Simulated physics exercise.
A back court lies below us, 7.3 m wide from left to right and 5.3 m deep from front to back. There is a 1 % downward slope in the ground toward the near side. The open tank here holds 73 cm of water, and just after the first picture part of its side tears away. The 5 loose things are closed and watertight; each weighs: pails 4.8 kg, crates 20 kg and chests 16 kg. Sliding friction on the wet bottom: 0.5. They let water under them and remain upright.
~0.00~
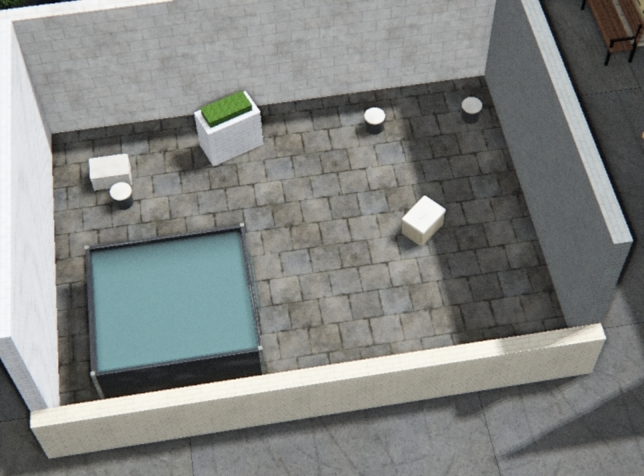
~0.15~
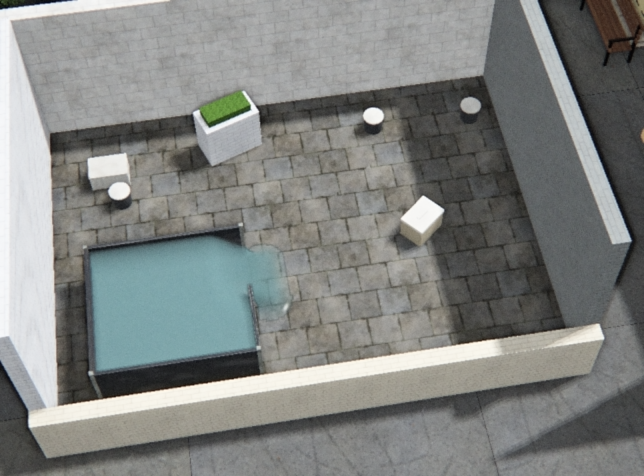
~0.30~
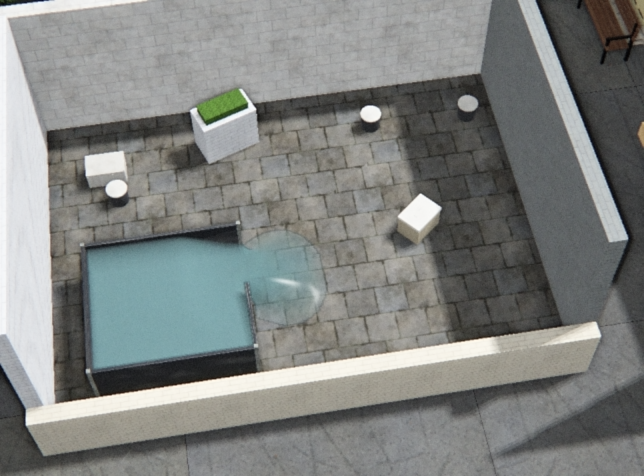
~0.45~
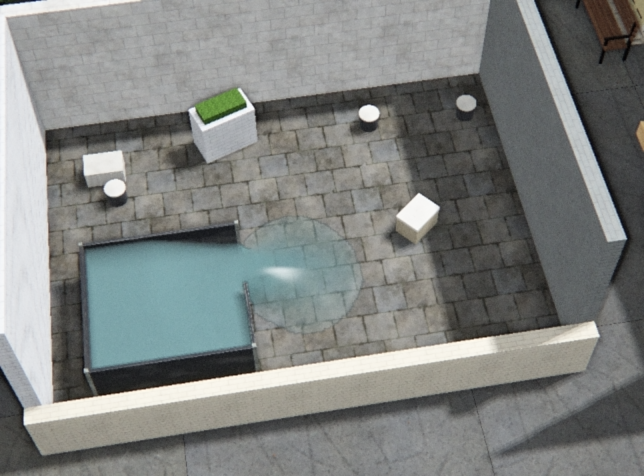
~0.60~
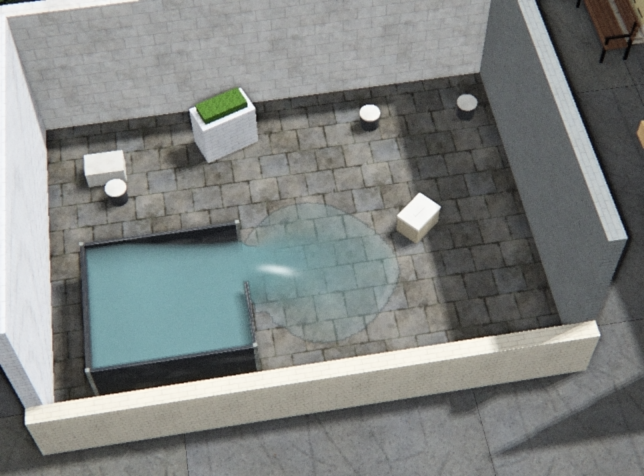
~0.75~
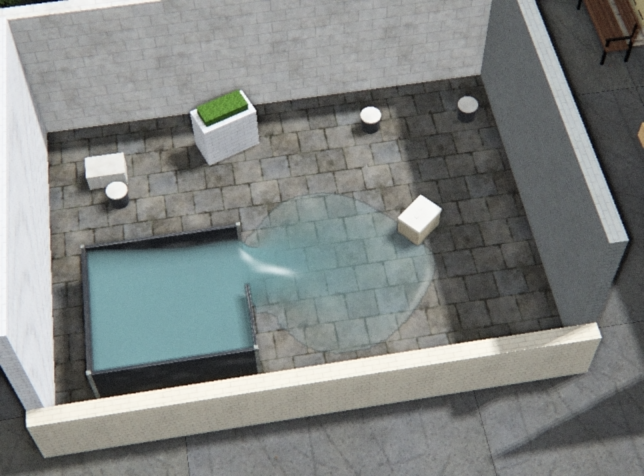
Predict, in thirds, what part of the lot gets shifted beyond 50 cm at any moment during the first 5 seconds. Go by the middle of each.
I expect the share moved that far will be a third to two thirds.
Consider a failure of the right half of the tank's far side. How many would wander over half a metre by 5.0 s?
Count: 4.
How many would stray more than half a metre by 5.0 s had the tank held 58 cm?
The count would be 3.
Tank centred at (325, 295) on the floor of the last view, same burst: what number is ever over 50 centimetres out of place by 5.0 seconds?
Result: 3.
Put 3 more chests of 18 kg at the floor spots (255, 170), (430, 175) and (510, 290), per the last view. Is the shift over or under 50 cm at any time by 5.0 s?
Well, in turn they are below that, above that and above that.
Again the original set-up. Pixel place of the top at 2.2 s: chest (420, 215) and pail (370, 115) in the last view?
About (507, 187) for the first and (389, 86) for the second.
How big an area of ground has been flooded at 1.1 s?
At that time the wet patch spans about 14 m2.
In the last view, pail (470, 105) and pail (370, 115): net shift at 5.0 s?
100 cm and 60 cm.
After 1.1 s 0 of 5 are over 50 cm from their spots; 0 afloat.
After 2.2 s 2 of 5 are over 50 cm from their spots; 2 afloat.
After 3.5 s 3 of 5 are over 50 cm from their spots; 3 afloat.
After 5.0 s 3 of 5 are over 50 cm from their spots, and 3 have been at some point; 3 afloat.
